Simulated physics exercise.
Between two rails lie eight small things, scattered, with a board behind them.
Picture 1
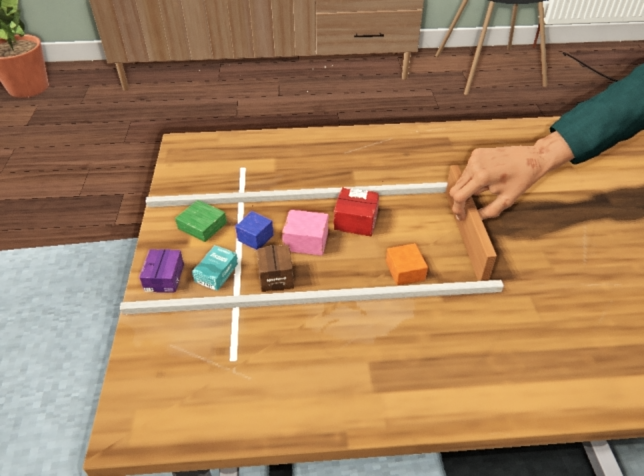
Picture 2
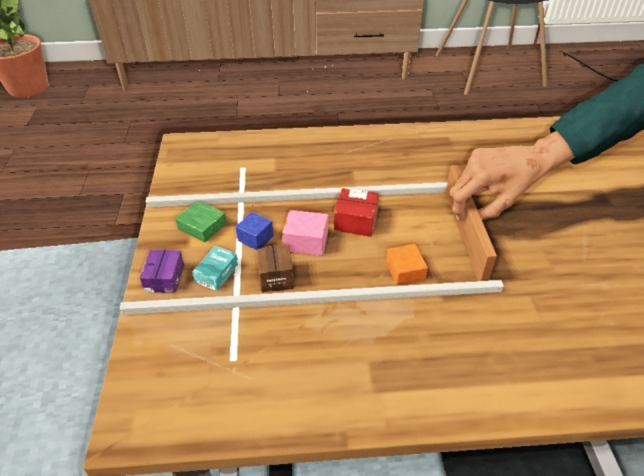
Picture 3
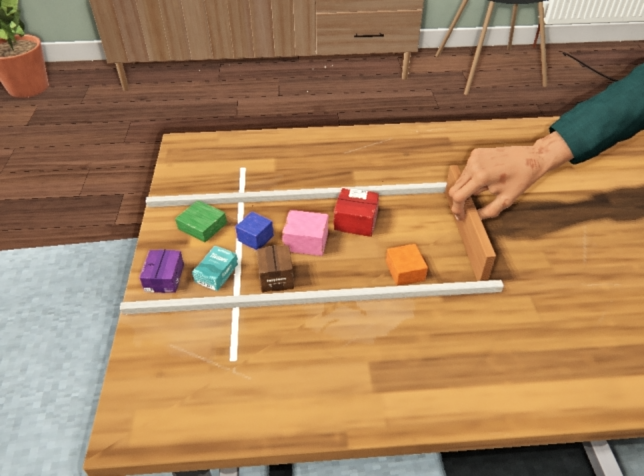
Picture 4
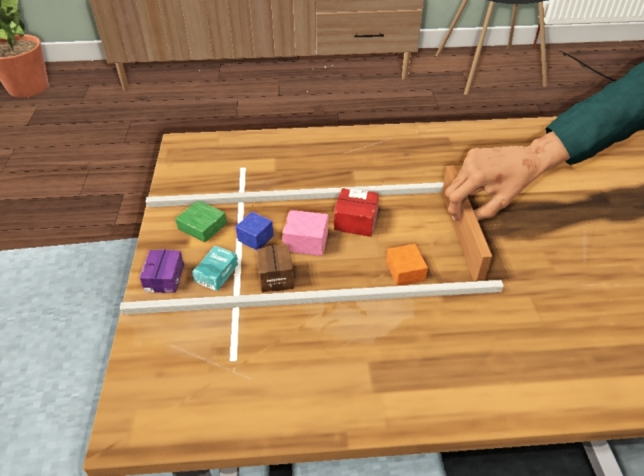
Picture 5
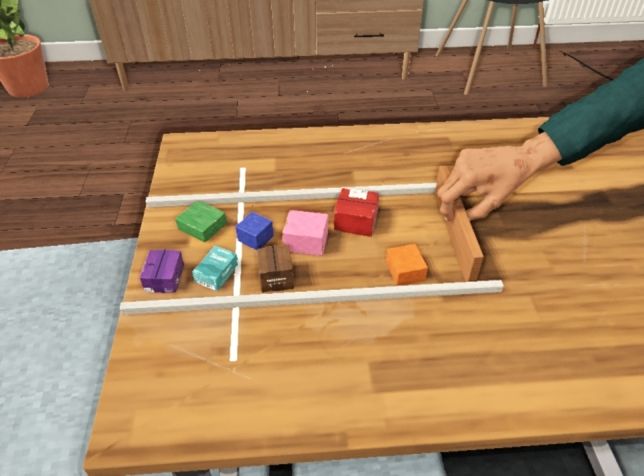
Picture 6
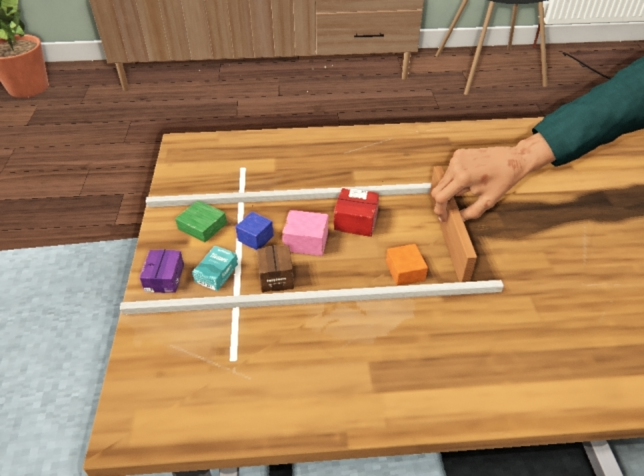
At the start, eight small colored boxes and blocks sit between two white rails on a wooden table, with a hand holding a wooden board at the right. The hand stays nearly still, then slides the board slightly left toward the orange block, while the small objects remain in place.
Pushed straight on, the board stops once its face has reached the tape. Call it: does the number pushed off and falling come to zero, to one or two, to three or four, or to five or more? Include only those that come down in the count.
It comes to zero.
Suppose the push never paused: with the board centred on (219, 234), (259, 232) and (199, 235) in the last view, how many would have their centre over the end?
In that order 2, 0 and 3.
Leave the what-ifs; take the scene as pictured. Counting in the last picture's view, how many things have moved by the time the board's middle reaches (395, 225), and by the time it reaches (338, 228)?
At the one place 1, at the other 4.
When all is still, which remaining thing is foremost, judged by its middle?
That would be the purple box, the foremost.
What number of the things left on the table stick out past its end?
The total would be 2.
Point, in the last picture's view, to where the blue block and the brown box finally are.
In the last picture the first middle sits at (144, 253) and the other at (188, 274).
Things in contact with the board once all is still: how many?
In contact: 2.
Soon after, none off yet; purple box at rest near (163, 271); green block at rest near (201, 221); turquoise box at rest near (216, 268).
At rest, the number that fall off is zero.
